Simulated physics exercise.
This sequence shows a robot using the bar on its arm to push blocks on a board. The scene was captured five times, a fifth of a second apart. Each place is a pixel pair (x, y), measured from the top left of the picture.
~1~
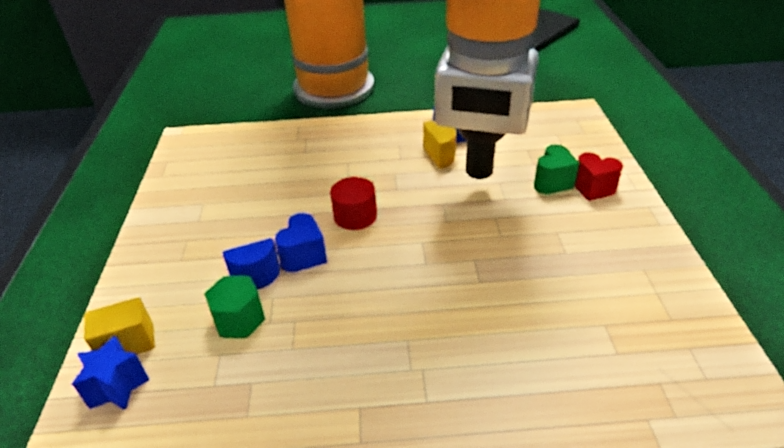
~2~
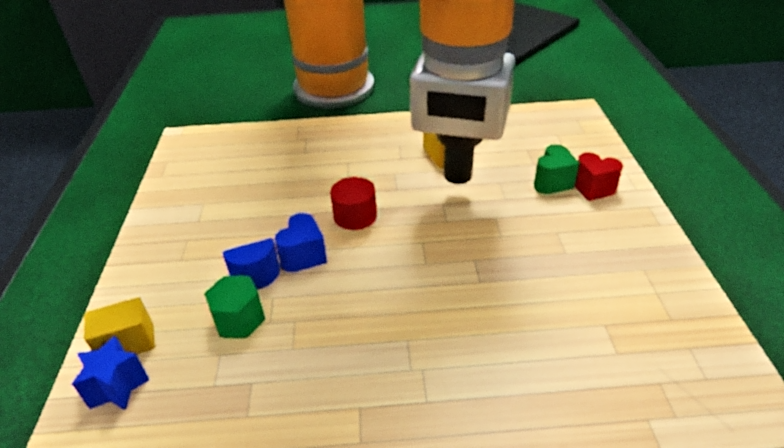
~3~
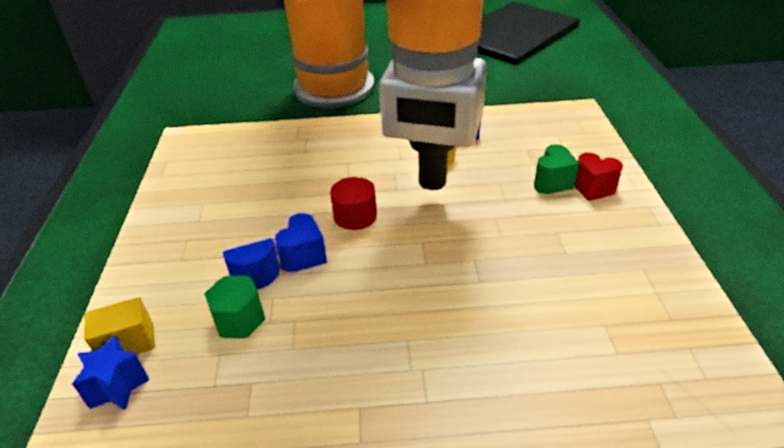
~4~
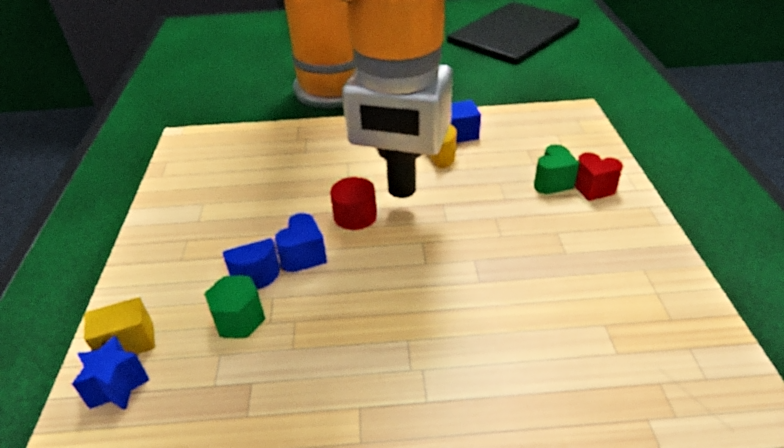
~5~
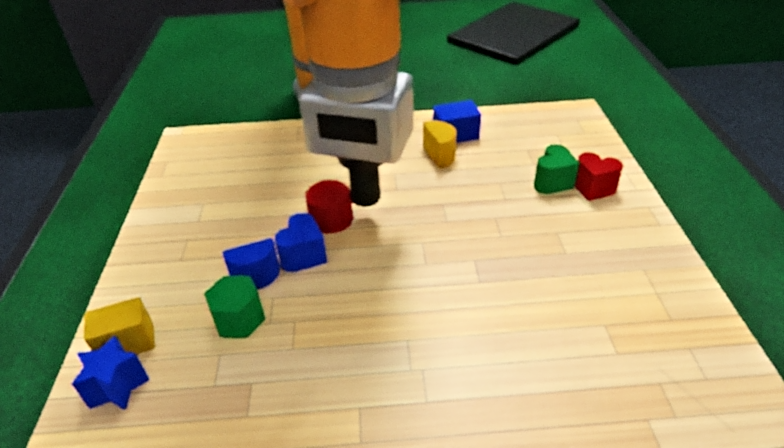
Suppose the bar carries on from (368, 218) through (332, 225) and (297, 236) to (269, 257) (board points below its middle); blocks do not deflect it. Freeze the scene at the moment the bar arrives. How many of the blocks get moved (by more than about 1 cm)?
My best guess is that three blocks or more move over 1 cm.
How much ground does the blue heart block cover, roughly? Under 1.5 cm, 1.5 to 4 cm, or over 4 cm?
Between 1.5 and 4 cm.
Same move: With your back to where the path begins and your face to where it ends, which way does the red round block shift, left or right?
Shifted right.
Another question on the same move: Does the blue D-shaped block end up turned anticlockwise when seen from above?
No, that is not how it ends up.
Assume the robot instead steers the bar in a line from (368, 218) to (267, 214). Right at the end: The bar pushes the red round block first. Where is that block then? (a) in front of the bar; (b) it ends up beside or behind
Letter a.
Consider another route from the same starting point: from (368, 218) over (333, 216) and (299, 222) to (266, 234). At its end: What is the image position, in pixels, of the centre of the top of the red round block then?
Around pixel (224, 203).
On the path given first. One third of the way, bar at (329, 206); red round block at (292, 196).
Two thirds of the way, bar at (292, 217); blue heart block at (292, 238), turned 30° anticlockwise; red round block at (264, 197).
At the end, bar at (264, 238); green hexagonal block unmoved; blue D-shaped block at (237, 262), turned 40° clockwise; blue heart block at (285, 249), turned 85° anticlockwise; red round block at (262, 198).
